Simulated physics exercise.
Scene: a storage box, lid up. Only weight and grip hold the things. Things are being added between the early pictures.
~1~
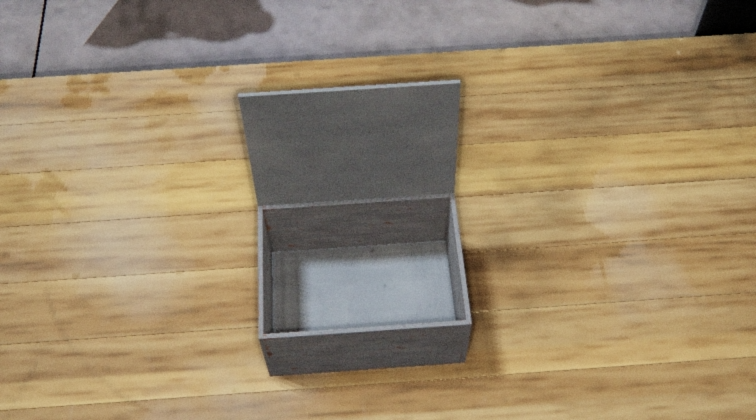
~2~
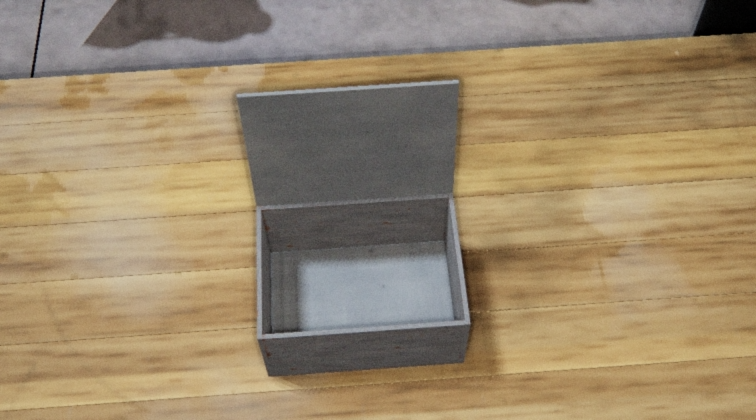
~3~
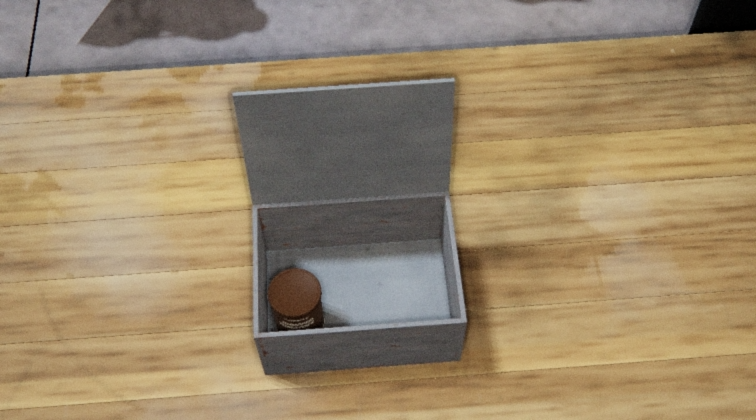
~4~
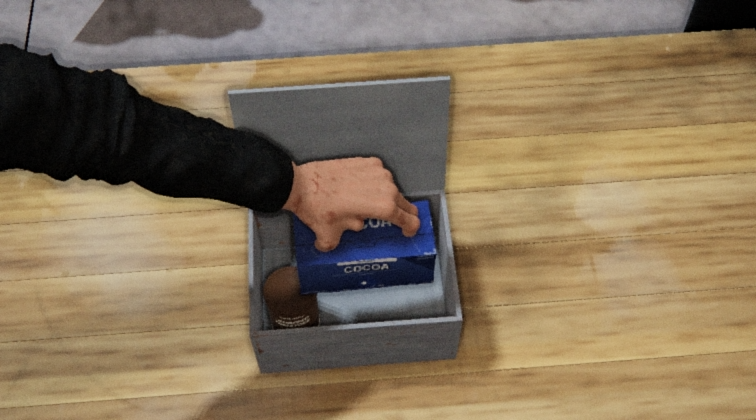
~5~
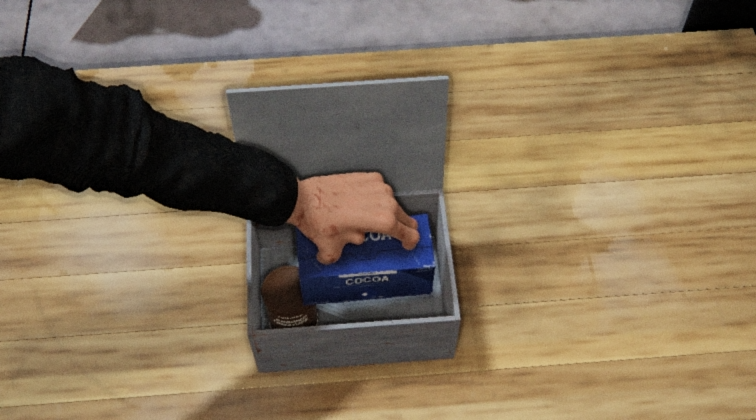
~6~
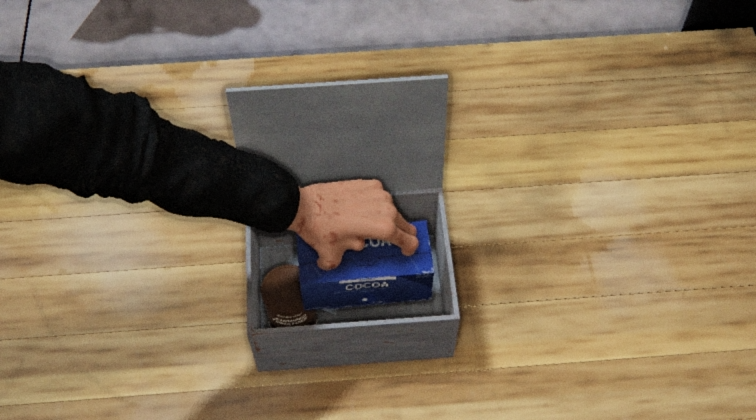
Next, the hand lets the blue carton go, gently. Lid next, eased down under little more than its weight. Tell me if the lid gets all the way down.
It does not.
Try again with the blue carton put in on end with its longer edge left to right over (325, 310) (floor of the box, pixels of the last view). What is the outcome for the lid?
Well, in that case it fits down fine.
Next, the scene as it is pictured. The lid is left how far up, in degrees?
I'd say roughly 30 degrees above the rim.
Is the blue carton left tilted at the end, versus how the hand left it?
Well, the blue carton ends up skewed.
Then, 0.90 s past the last view, lid starting down; blue carton rocked 38° from its first pose near (374, 284).
Then, 1.50 s past the last view, lid 66° above the rim; blue carton rocked 38° from its first pose near (374, 284).
Then, 1.80 s past the last view, lid 45° above the rim; blue carton rocked 38° from its first pose near (374, 284).
Finally, lid 29° above the rim; down or leaning hard in the box, blue carton; brown tin still in place. Final places as the last picture's camera would see them, blue carton near (374, 284).
